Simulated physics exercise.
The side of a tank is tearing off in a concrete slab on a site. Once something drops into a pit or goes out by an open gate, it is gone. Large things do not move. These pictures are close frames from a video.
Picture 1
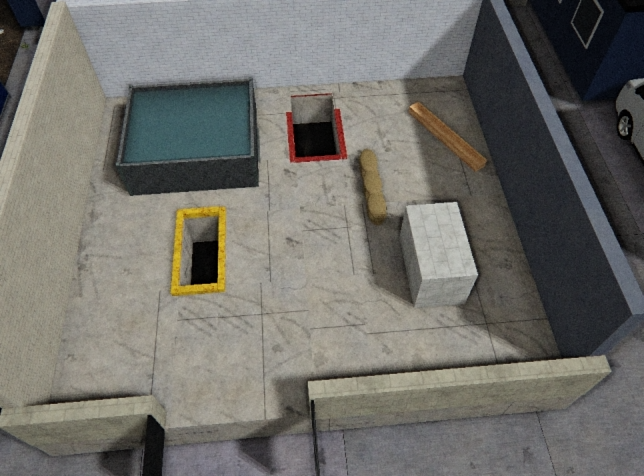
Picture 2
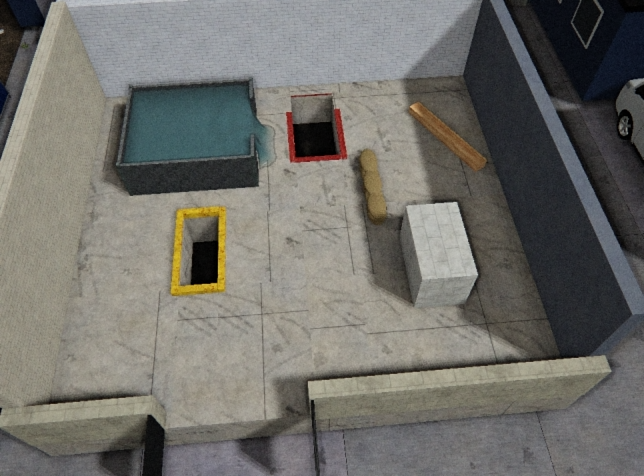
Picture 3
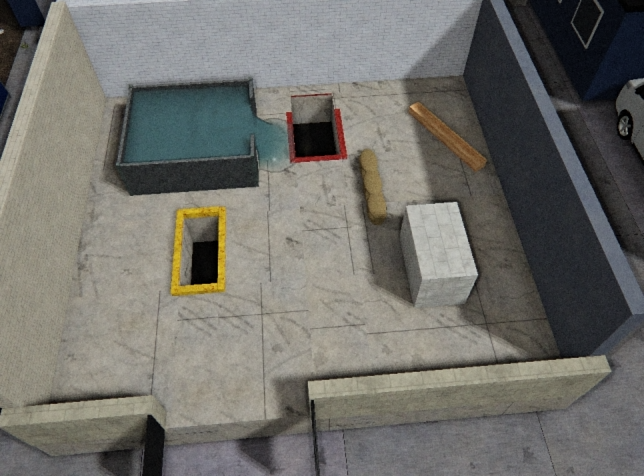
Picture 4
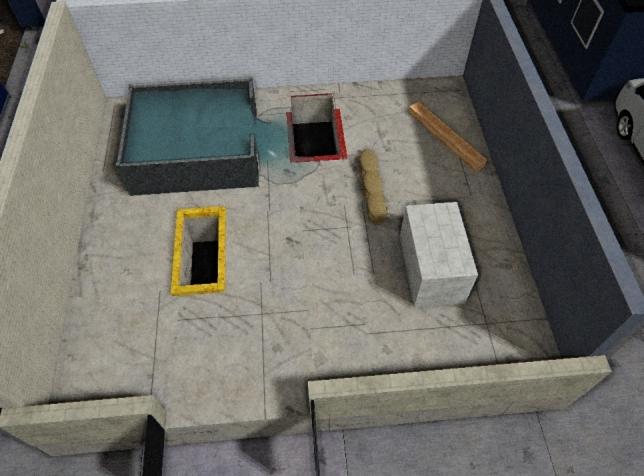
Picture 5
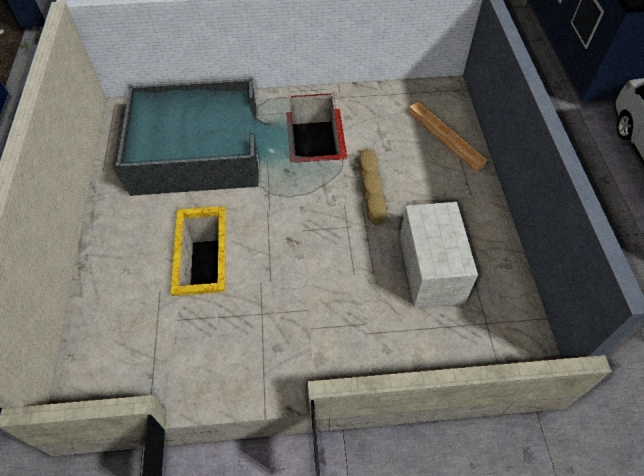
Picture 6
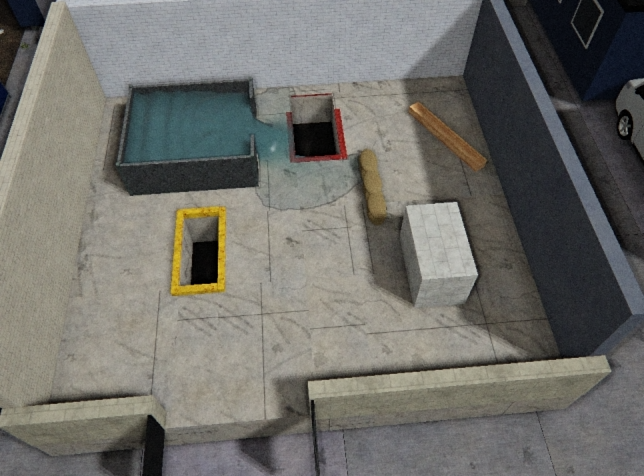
On a walled concrete slab, water pours from a tank's right side and spreads past a red-edged pit.
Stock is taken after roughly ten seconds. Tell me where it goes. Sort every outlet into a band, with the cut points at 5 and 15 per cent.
Final shares: The gate under 5 %; the yellow pit under 5 %; the red pit over 15 %.
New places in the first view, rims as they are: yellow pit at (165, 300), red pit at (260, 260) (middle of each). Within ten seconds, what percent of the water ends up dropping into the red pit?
Out of every hundred parts, the red pit gets 8.
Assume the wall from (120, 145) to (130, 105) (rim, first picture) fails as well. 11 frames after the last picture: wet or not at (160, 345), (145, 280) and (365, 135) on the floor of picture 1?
Well, the first is hit by the spill, the next hit by the spill, the last missed by the spill.
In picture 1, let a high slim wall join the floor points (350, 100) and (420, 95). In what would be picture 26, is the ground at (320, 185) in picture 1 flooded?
Soaked.
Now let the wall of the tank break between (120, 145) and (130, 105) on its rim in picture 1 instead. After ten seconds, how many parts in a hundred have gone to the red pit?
The red pit takes 20 per cent.
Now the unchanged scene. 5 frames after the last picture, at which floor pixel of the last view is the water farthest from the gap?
Front's tip: Near (377, 249).
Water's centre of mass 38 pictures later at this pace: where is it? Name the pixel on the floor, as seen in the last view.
My pick is pixel (237, 178).
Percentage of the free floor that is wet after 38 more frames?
My estimate is roughly 25 percent.
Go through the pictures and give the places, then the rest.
The first frame shows the open tank at (189, 123) is whole and still.
In the second frame, water pours out at (253, 136) and has run to (265, 127).
In the third frame, water pours out at (253, 137) and has run to (291, 127).
In the fourth frame, water pours out at (253, 138) and has run to (316, 161).
In the fifth frame, the front is at (338, 166), out from the gap at (253, 138).
In the sixth frame, water pours out at (253, 137) and has run to (360, 172).
A moment on, water covers 10 % of the floor; the gate 0 %, the yellow pit 0 %, the red pit 16 %.
Next, water covers 10 % of the floor; the gate 0 %, the yellow pit 0 %, the red pit 28 %.
Then, water covers 20 % of the floor; the gate 0 %, the yellow pit 0 %, the red pit 39 %.
Later, water covers 25 % of the floor; the gate 1 %, the yellow pit 0 %, the red pit 54 %.
In the end, water covers 30 % of the floor; the gate 2 %, the yellow pit 0 %, the red pit 65 %.
